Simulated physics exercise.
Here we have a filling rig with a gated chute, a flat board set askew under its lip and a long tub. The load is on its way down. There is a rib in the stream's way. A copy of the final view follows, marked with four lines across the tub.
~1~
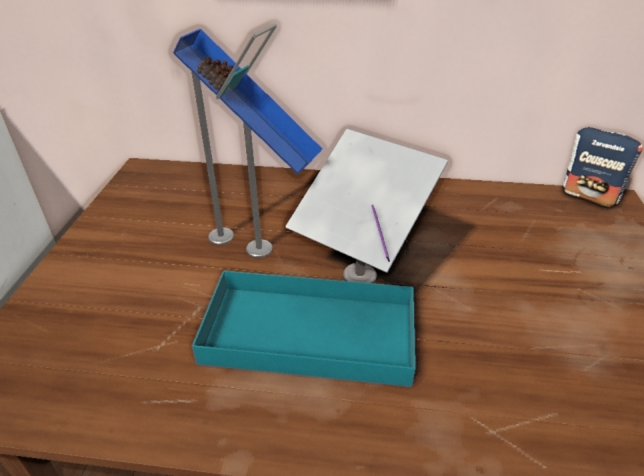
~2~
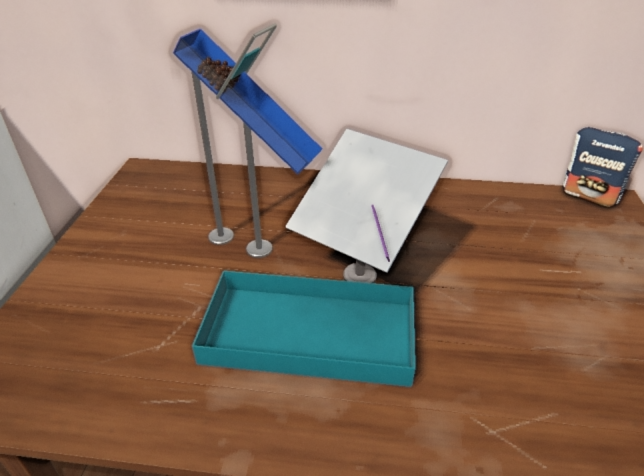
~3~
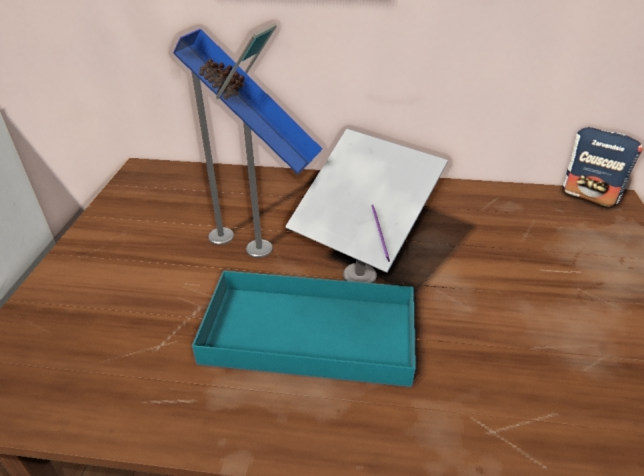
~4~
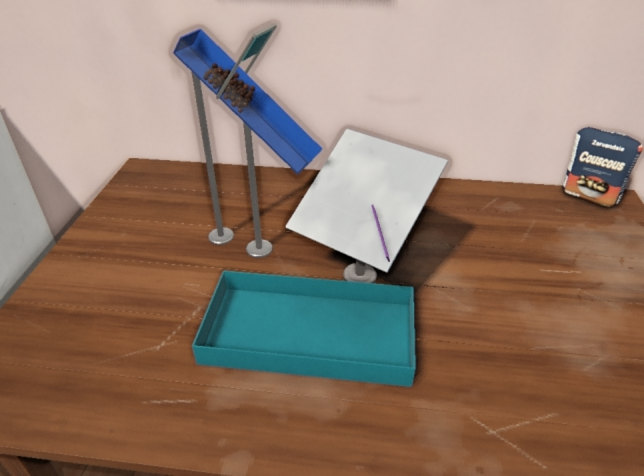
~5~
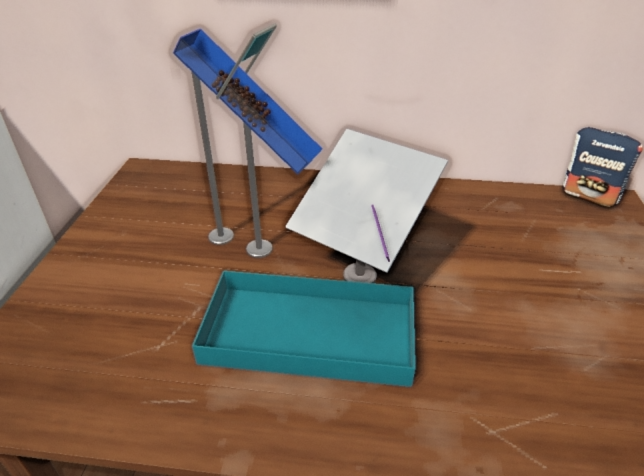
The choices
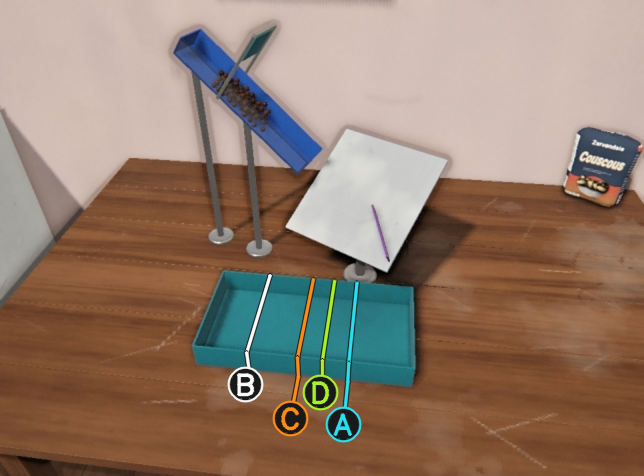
A blue chute on two grey posts slopes down to the right at the left of a scratched brown wooden table, seen from slightly above against a pale pink wall. A tilted white board with a thin purple rib stands beside it, a teal tub in front and a couscous packet at far right. The gate swings up and small brown balls slide partway down the chute, spreading out, while the view stays still.
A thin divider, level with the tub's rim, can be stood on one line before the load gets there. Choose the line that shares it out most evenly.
It is A.
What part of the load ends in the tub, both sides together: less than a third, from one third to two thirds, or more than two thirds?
About that: More than two thirds.
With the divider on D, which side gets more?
Right.
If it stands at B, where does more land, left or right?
More lands on the right.
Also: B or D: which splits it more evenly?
Here it is line D.
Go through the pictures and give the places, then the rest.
In the first picture, load behind the gate near (221, 74), chocolate balls; lip of the chute near (305, 167), sloping fairly steeply.
In the second picture, middle of the board near (365, 194), tilted fairly steeply; middle of its low edge near (333, 248); of its high edge near (395, 144).
In the third picture, front corners of the tub near (193, 346) and (414, 368), empty; front of the load near (235, 93).
In the fourth picture, middle of the load near (234, 86); its front near (246, 104), close to a quarter of the way to the lip; rib from (372, 205) to (387, 257).
In the fifth picture, middle of the load near (243, 96); its front near (263, 129), close to half of the way to the lip.
On the marked copy, line A crosses the front rim at (348, 362); line B crosses the front rim at (246, 351); line C crosses the front rim at (297, 356); line D crosses the front rim at (322, 359).
For line A, of what is caught, close to half on the left of the divider, close to half on the right.
For line B, of what is caught, only a few on the left of the divider, all but a few on the right.
For line C, of what is caught, a small share on the left of the divider, the bulk on the right.
For line D, of what is caught, close to a quarter on the left of the divider, the bulk on the right.
